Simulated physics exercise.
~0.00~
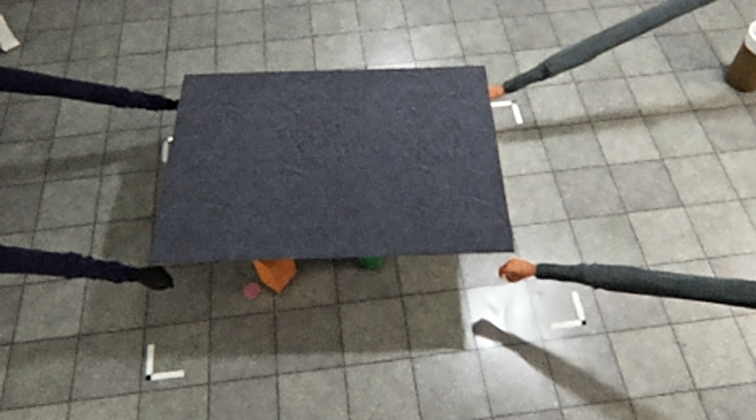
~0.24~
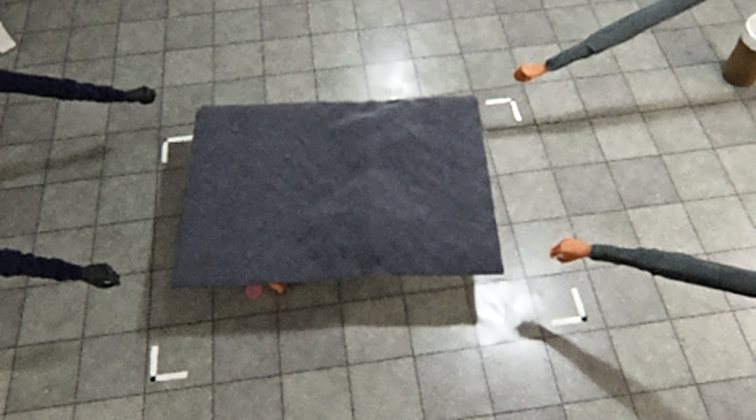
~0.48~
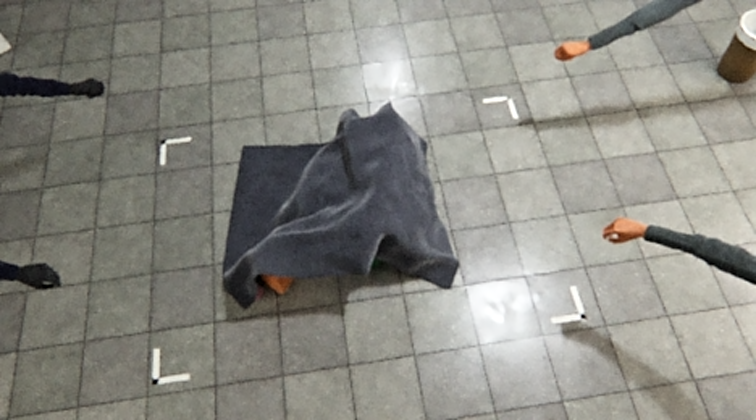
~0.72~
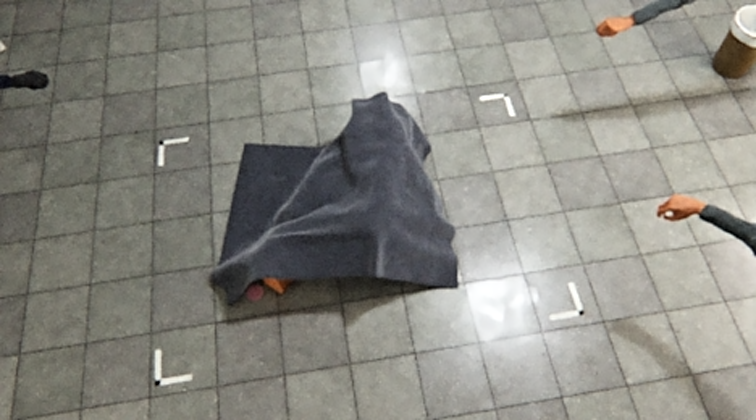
On a grey tiled floor, four hands held a dark sheet flat above an orange block and other small things, then let go and drew back as it dropped and settled in a peaked, crumpled heap, with bits of orange and pink showing.
